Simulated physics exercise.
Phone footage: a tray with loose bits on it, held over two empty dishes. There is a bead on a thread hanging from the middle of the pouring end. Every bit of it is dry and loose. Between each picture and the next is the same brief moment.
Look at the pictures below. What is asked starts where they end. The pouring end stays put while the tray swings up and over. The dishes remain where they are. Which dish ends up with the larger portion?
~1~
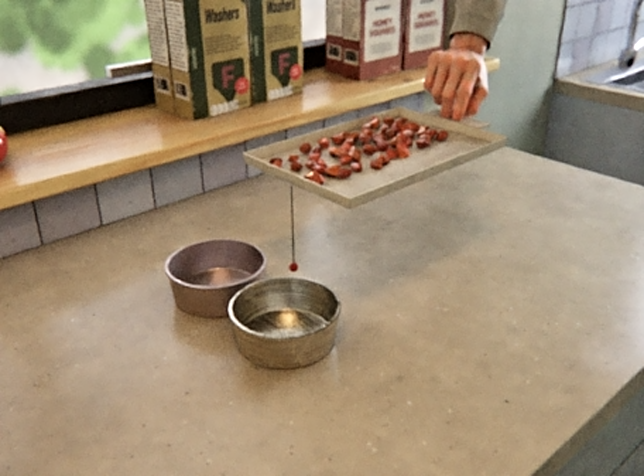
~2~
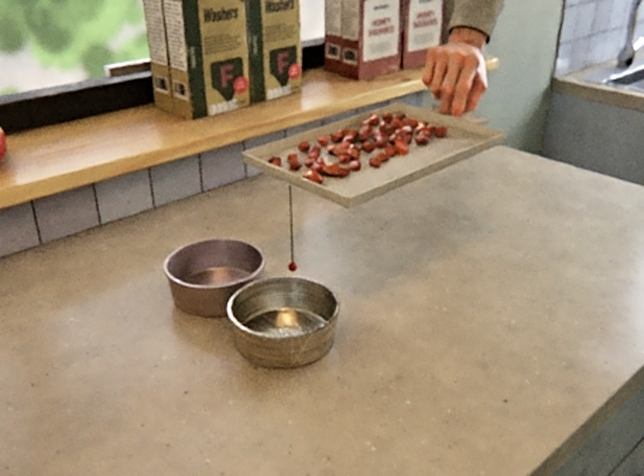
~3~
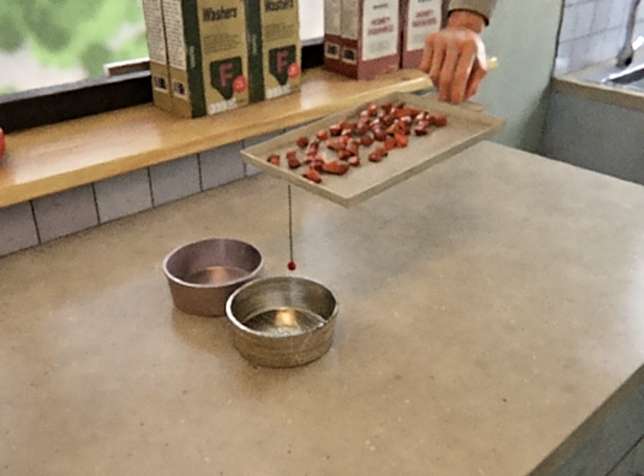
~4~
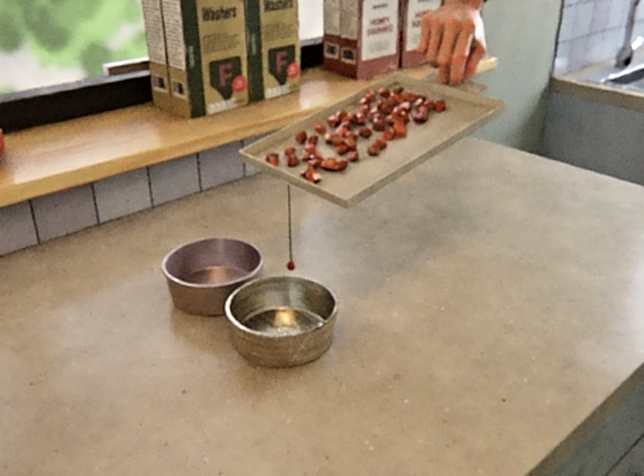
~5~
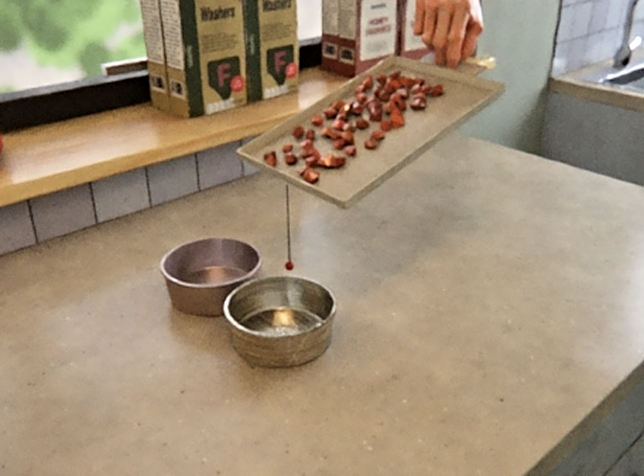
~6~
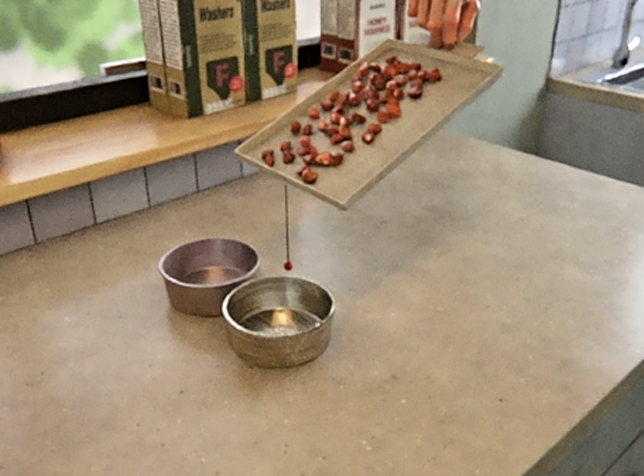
The right-hand dish.
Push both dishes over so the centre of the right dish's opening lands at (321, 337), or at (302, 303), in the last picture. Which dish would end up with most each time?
Results - the dish on the left side first, the dish on the right side second.
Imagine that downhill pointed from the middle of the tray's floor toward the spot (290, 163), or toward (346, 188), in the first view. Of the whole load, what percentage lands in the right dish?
Roughly 10 % in the first case and 70 % in the second.
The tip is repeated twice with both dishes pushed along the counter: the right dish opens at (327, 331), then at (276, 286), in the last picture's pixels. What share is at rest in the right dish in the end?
Trial 1 near 30 percent, trial 2 near 40 percent.
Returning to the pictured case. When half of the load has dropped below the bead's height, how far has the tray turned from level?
Close to 105° of tilt at that moment.
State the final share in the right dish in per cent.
Roughly 60 %.
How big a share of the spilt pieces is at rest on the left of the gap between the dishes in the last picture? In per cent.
About 70 %.
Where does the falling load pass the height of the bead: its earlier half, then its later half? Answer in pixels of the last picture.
Earlier portion about (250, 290); later portion about (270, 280).
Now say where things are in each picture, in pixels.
The first frame shows corners of the pouring end at (245, 153) and (350, 197), level; middle of the load at (365, 140), bits of crushed brick; left dish at (176, 292); right dish at (243, 340); bead on its thread at (294, 267).
The second frame shows corners of the pouring end at (244, 152) and (349, 197), level; middle of the load at (364, 138).
The third frame shows corners of the pouring end at (243, 151) and (348, 197), tipped barely, level across its low end; middle of the load at (363, 130).
The fourth frame shows corners of the pouring end at (241, 151) and (346, 198), tipped a little, level across its low end; middle of the load at (361, 120).
The fifth frame shows corners of the pouring end at (239, 150) and (344, 199), tipped clearly, level across its low end; middle of the load at (358, 110).
The sixth frame shows corners of the pouring end at (237, 151) and (342, 201), tipped clearly, level across its low end; middle of the load at (355, 100); left dish at (170, 291); right dish at (237, 339).
Soon after the last picture, tray tipped steeply; nearly all on the tray; a small part in the air.
A little later, tray tipped right over; about half on the tray; about a quarter in the right dish; a small part in the left dish; a small part outside both; a small part in the air.
Later still, tray tipped past a quarter turn; about two thirds in the right dish; about a quarter in the left dish; about a quarter outside both.
At rest, tray tipped past a quarter turn; about two thirds in the right dish; about a quarter in the left dish; about a quarter outside both.
